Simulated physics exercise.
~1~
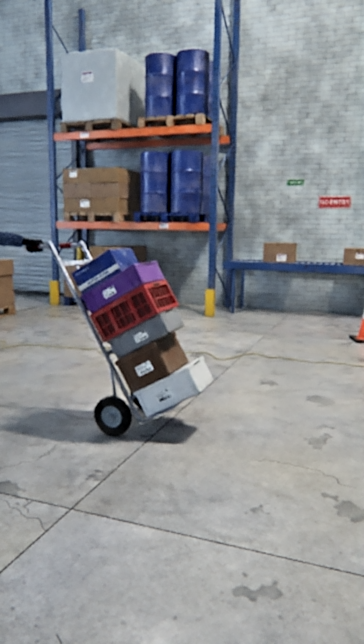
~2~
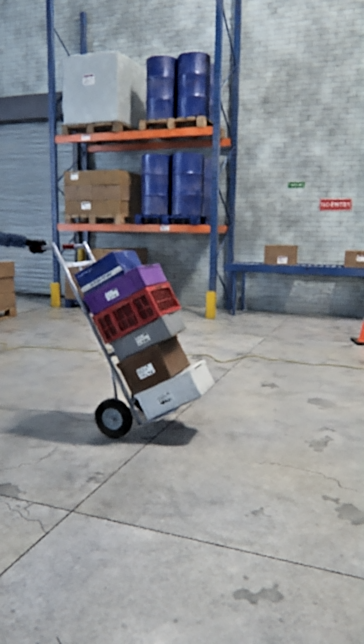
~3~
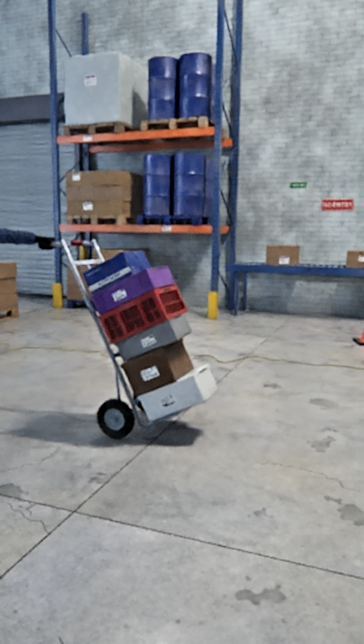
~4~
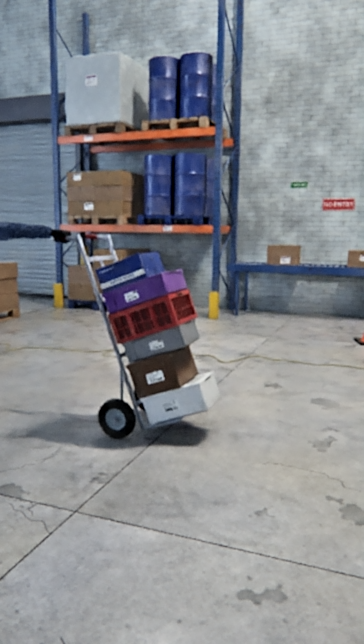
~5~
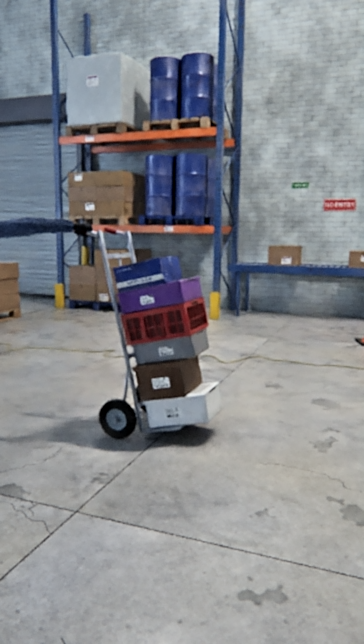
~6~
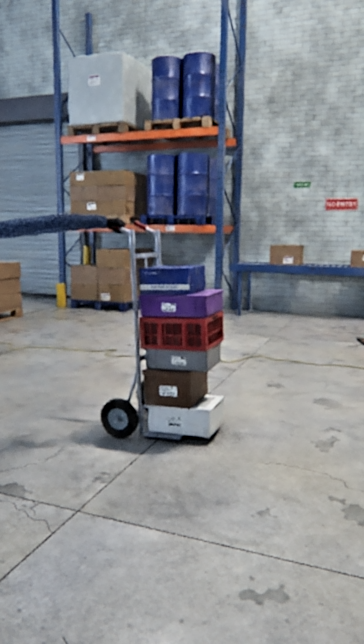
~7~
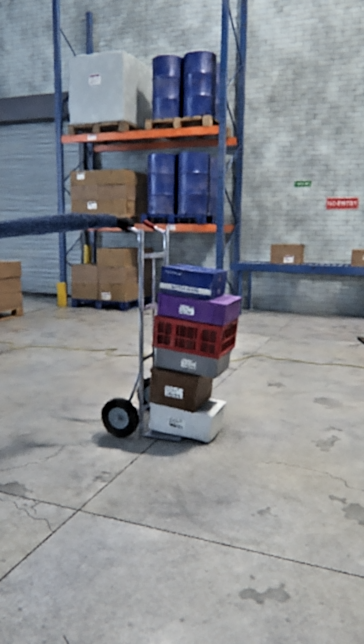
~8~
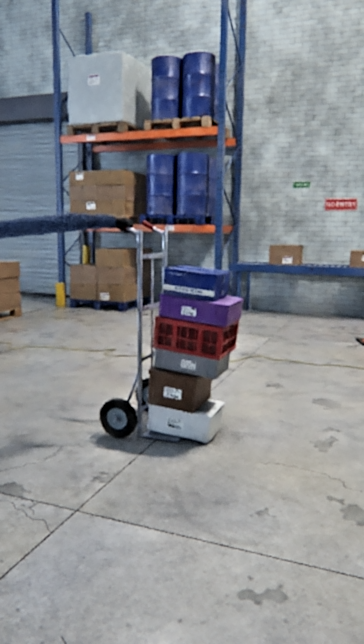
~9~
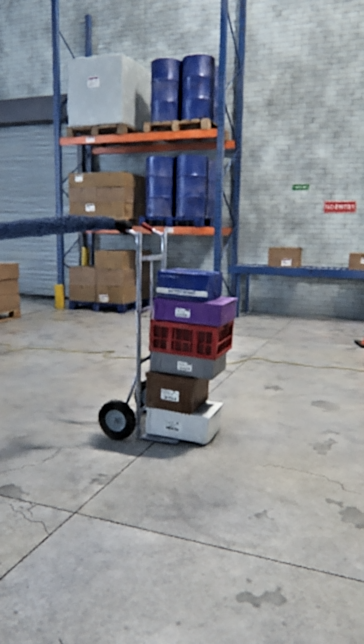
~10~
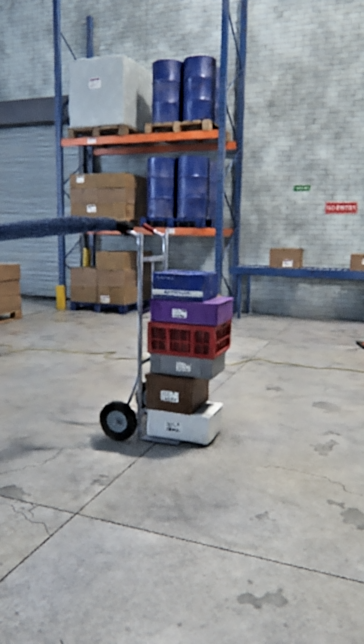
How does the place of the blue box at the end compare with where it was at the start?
The blue box ends up clearly farther to the right and slightly lower than it was at the start, still on top of the stack.
An arm tips a loaded sack truck upright, and its stacked boxes wobble but stay on.
